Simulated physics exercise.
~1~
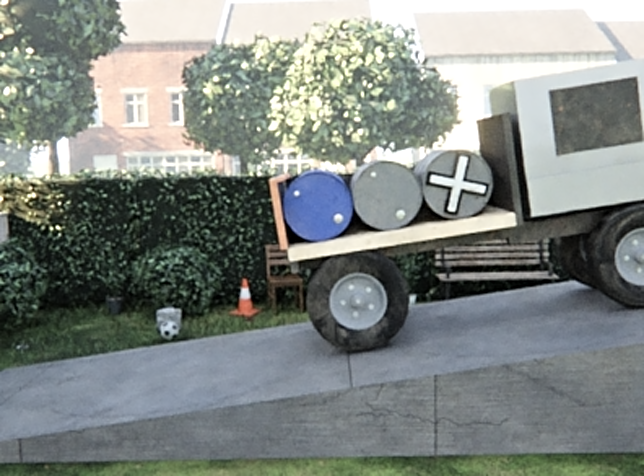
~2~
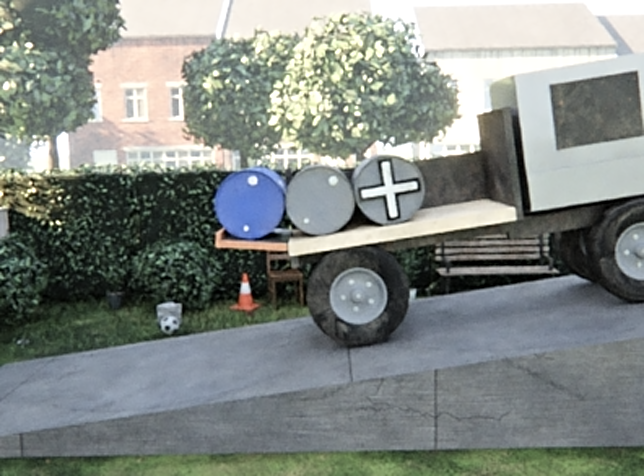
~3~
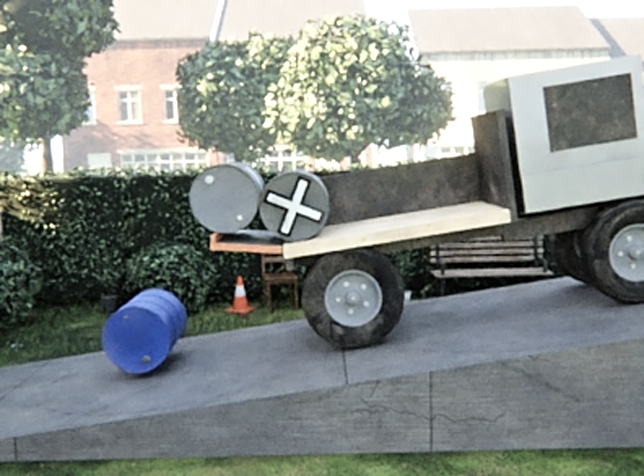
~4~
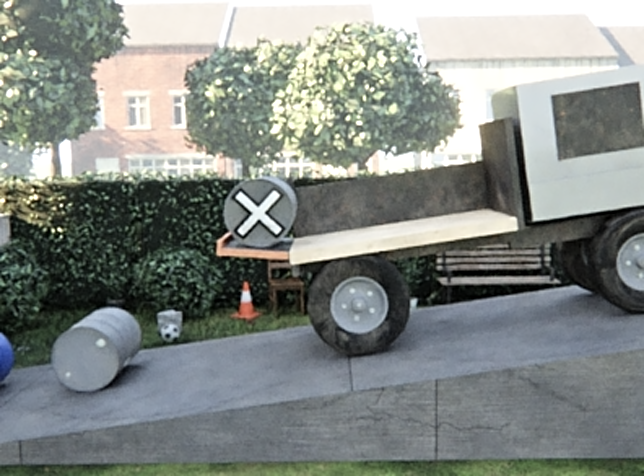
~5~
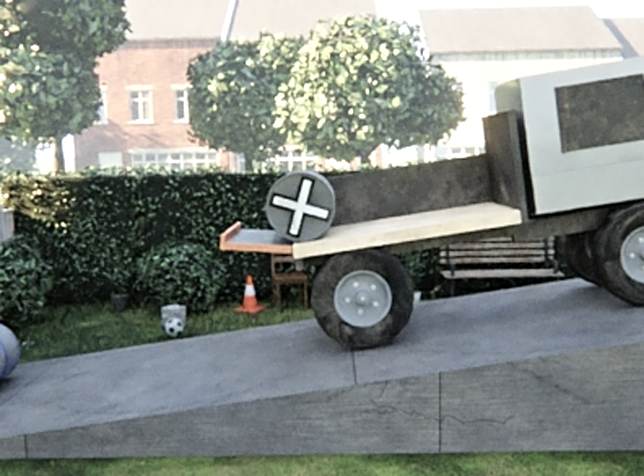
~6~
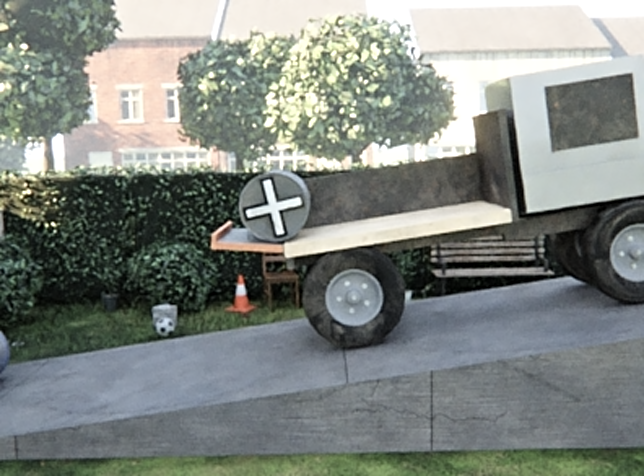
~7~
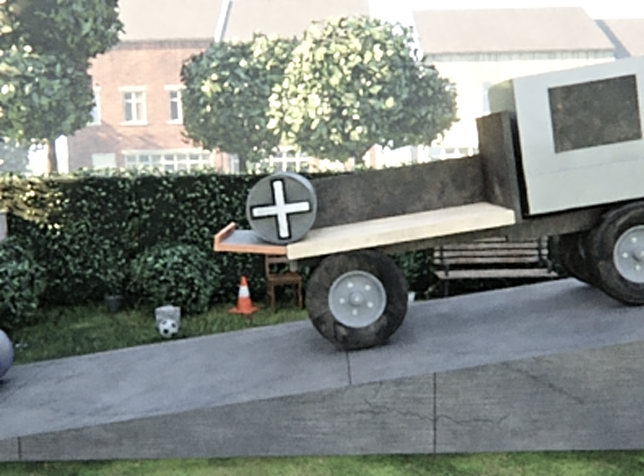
Three drums rolled left down the bed of a truck parked nose-up on a ramp as its tailgate dropped, and the blue one fell off, then a plain grey one, while the white-crossed drum rocked and stayed near the lowered gate.
